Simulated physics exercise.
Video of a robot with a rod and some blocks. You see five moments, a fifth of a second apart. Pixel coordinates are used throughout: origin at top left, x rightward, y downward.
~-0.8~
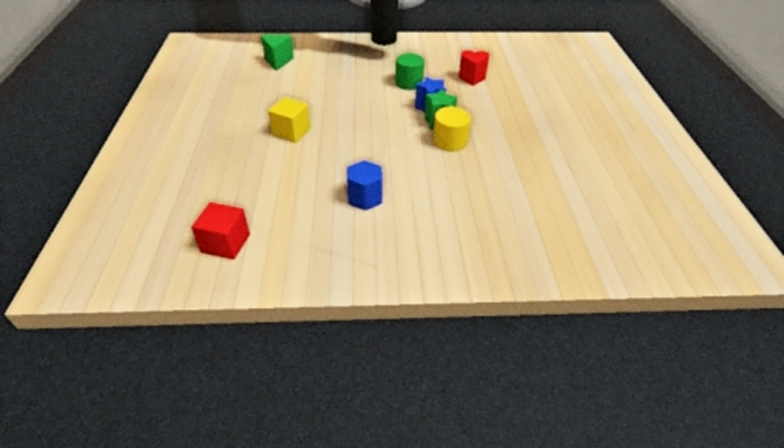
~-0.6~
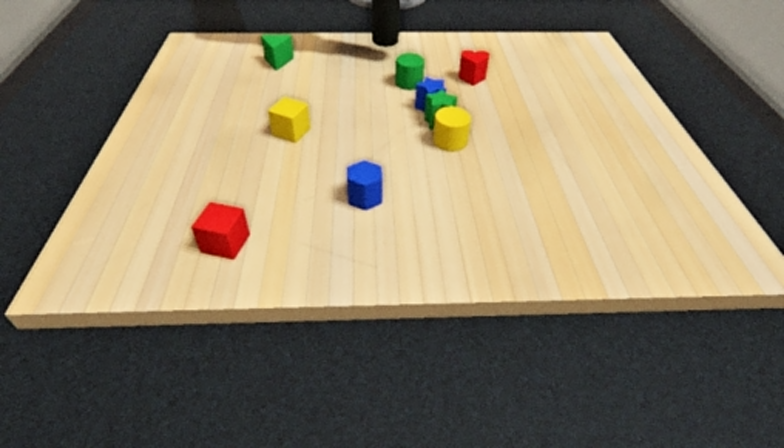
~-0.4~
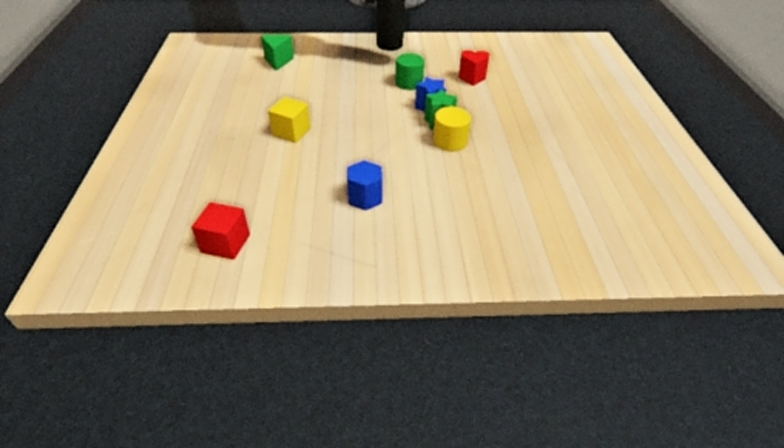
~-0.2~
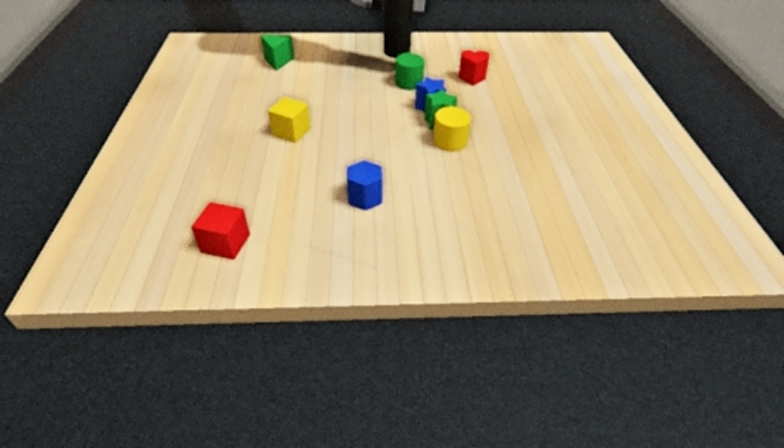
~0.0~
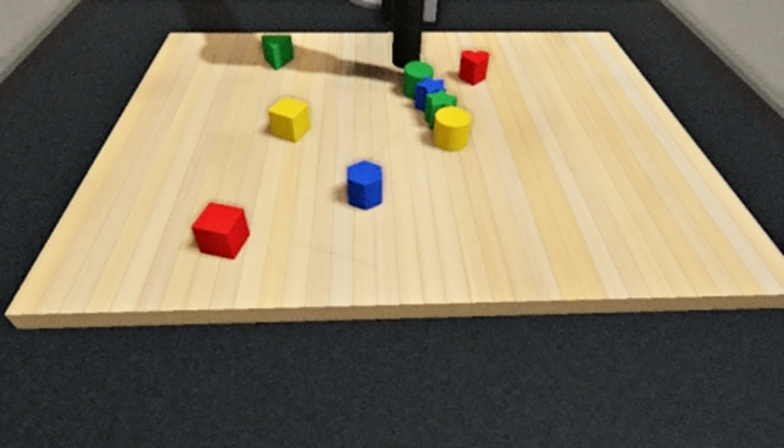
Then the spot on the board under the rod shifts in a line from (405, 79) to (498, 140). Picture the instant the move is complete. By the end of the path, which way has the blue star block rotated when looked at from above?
Prediction: Clockwise.
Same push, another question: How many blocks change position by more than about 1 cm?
My count: 3 or more.
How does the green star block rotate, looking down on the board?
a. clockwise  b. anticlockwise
The correct letter is b.
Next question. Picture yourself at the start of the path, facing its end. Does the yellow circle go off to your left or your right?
Side: Right.
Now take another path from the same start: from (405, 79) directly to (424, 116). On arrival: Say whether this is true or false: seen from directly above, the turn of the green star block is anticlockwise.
False - the claim does not hold.
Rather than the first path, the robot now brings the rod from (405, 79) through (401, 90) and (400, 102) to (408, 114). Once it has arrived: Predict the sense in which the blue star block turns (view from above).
Turns anticlockwise.
What follows on the original path. One third of the way, rod (435, 81); green circle (435, 89); blue star block (439, 104), turned 20° anticlockwise; green star block (456, 117), turned 25° anticlockwise; yellow circle (470, 134).
Two thirds of the way, rod (466, 101); green circle (450, 107); blue star block (426, 115), turned 40° clockwise; green star block (444, 130), turned 80° anticlockwise; yellow circle (475, 142).
At the end, rod (501, 122); green circle (457, 112); blue star block (426, 116), turned 45° clockwise; green star block (443, 130), turned 80° anticlockwise; yellow circle (475, 142).
